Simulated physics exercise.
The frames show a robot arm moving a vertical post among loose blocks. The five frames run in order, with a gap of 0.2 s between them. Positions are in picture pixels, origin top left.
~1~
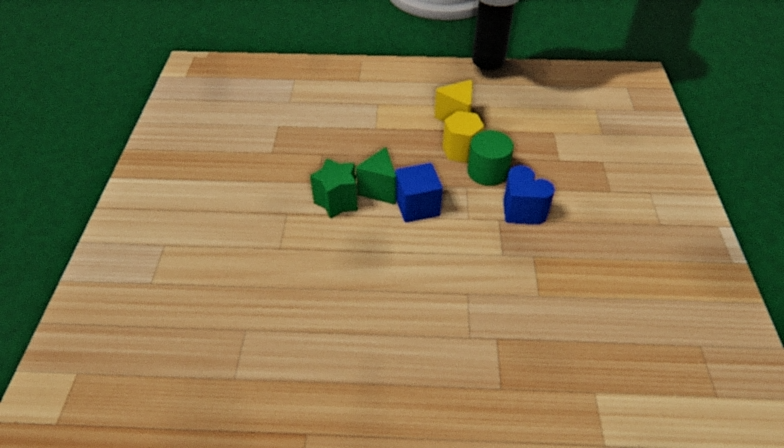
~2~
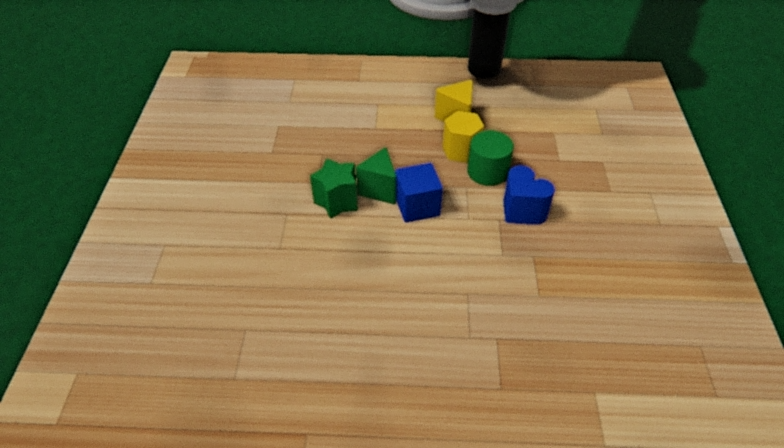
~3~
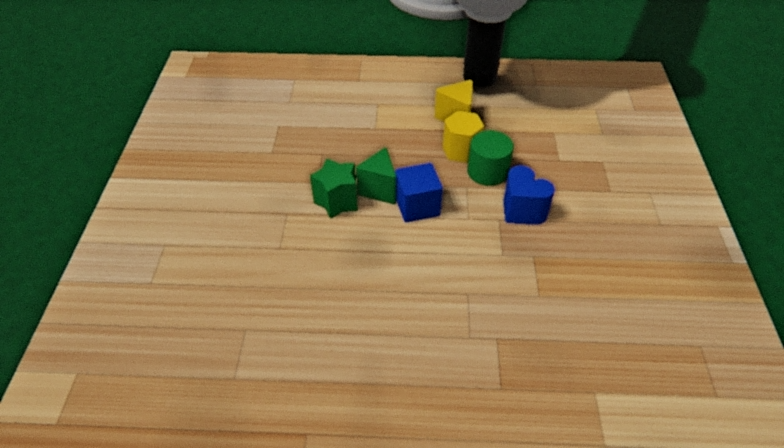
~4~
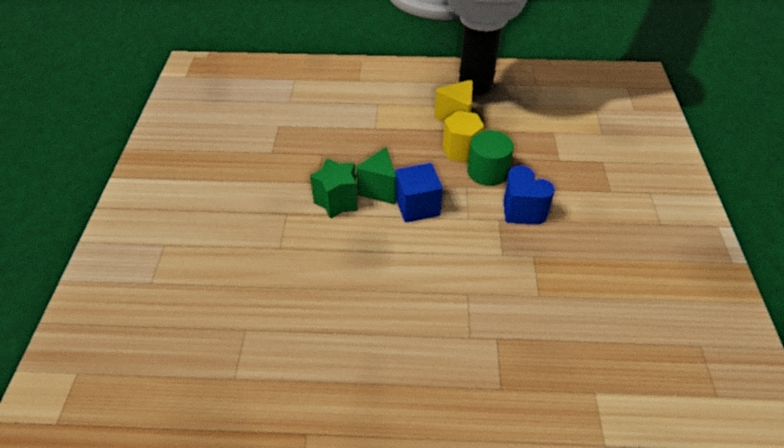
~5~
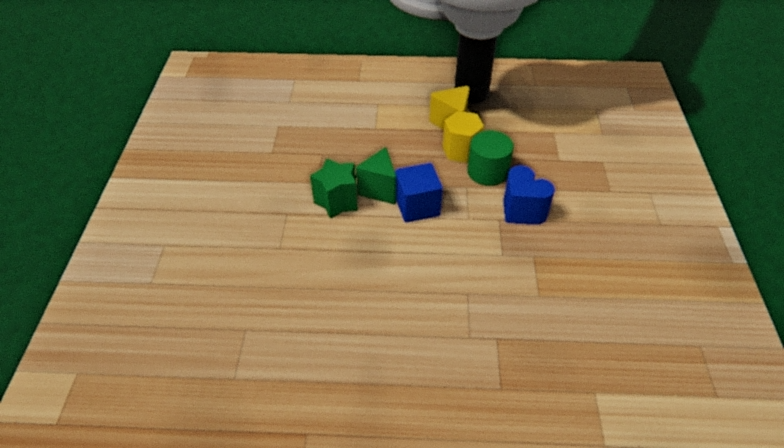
A black post on a robot arm moves closer and nudges the yellow triangle slightly left.
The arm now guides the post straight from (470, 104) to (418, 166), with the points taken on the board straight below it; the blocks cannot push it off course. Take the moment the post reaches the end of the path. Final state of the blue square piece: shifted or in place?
By the last moment, the blue square piece will still be in its place.
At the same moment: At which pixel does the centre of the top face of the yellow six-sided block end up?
I'd guess (453, 151).
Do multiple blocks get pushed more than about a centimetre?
Final answer: Yes.
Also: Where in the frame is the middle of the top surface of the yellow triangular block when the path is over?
The yellow triangular block ends near (384, 138).
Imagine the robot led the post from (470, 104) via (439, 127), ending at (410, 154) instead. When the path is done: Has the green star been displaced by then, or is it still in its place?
Stays where it is.
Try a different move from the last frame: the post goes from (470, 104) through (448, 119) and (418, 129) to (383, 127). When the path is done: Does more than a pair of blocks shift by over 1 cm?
Final answer: No.
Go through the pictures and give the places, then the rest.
The first frame shows lower end of the post at (488, 62), tops of blocks, green triangular block at (379, 163), blue square piece at (419, 178), yellow triangular block at (459, 91), yellow six-sided block at (464, 123).
The second frame shows post at (484, 70), blocks as before.
The third frame shows post at (480, 78), blocks as before.
The fourth frame shows post at (475, 86), blocks as before.
The fifth frame shows post at (471, 94), green triangular block at (379, 163), blue square piece at (419, 178), yellow triangular block at (454, 96), yellow six-sided block at (464, 123).
What follows on the original path. One third of the way, post at (454, 114); yellow triangular block at (433, 109), turned 45° clockwise; yellow six-sided block at (456, 128), turned 35° anticlockwise.
Two thirds of the way, post at (436, 134); yellow triangular block at (408, 125), turned 75° clockwise; yellow six-sided block at (453, 139), turned 75° anticlockwise.
At the end, post at (418, 156); green triangular block at (377, 165); blue square piece not moved; yellow triangular block at (384, 138), turned 110° clockwise; yellow six-sided block at (453, 151), turned 130° anticlockwise.
